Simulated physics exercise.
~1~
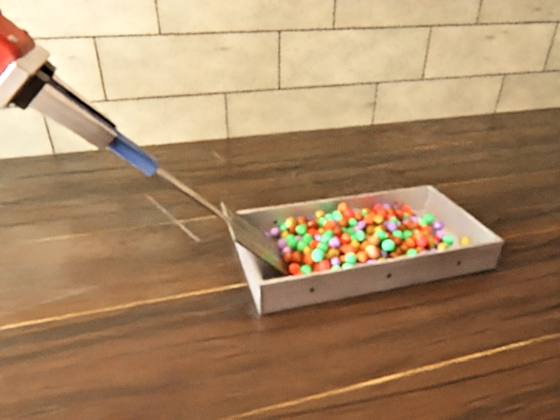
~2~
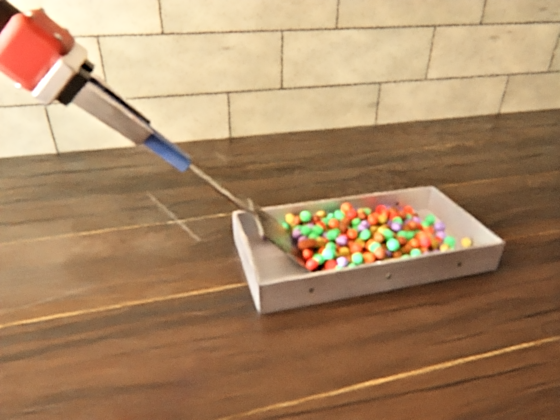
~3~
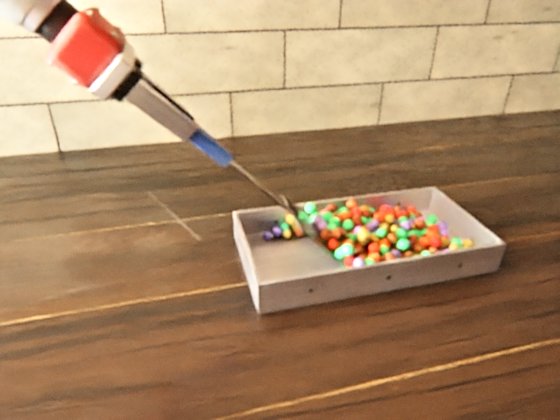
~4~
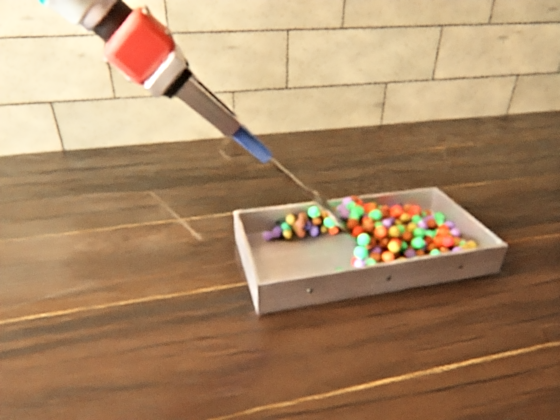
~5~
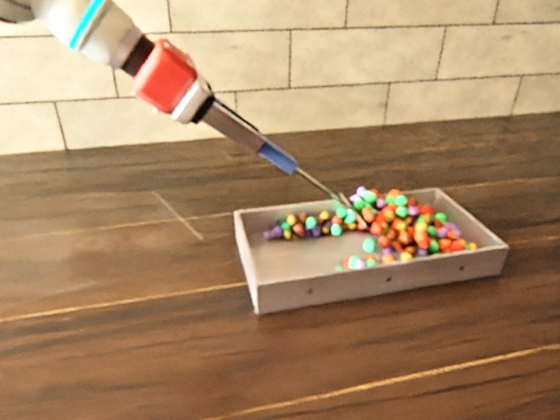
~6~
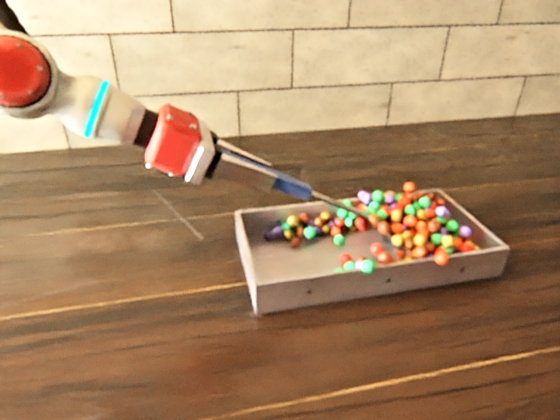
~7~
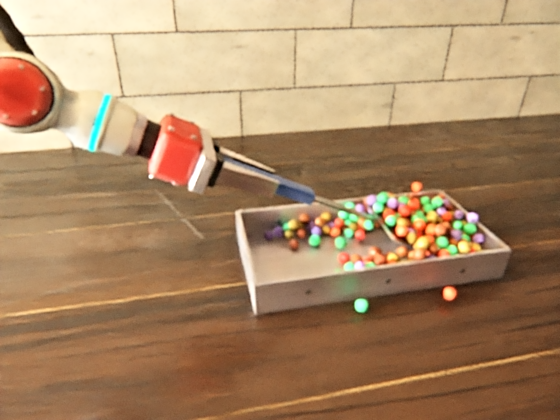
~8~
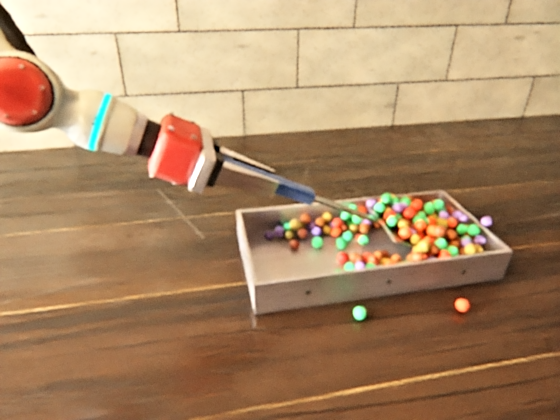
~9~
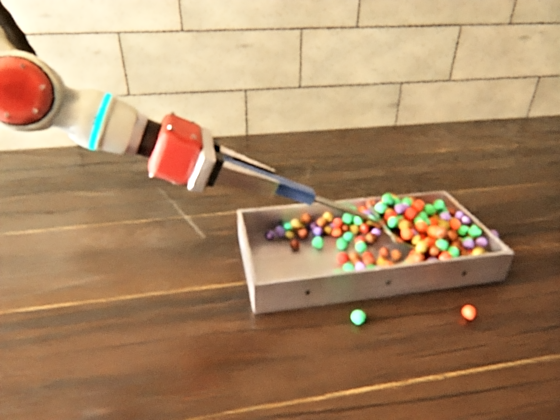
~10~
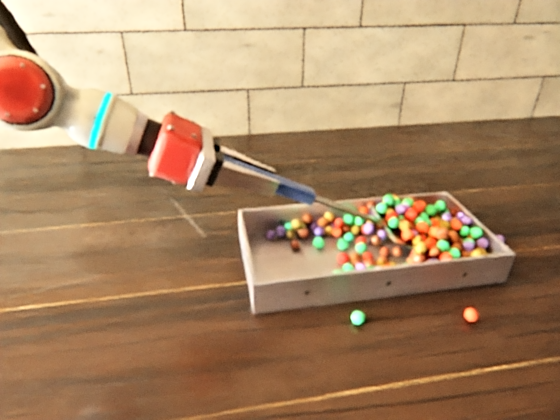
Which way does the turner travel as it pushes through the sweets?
The turner travels to the right, pushing the sweets toward the right end of the roasting tin.
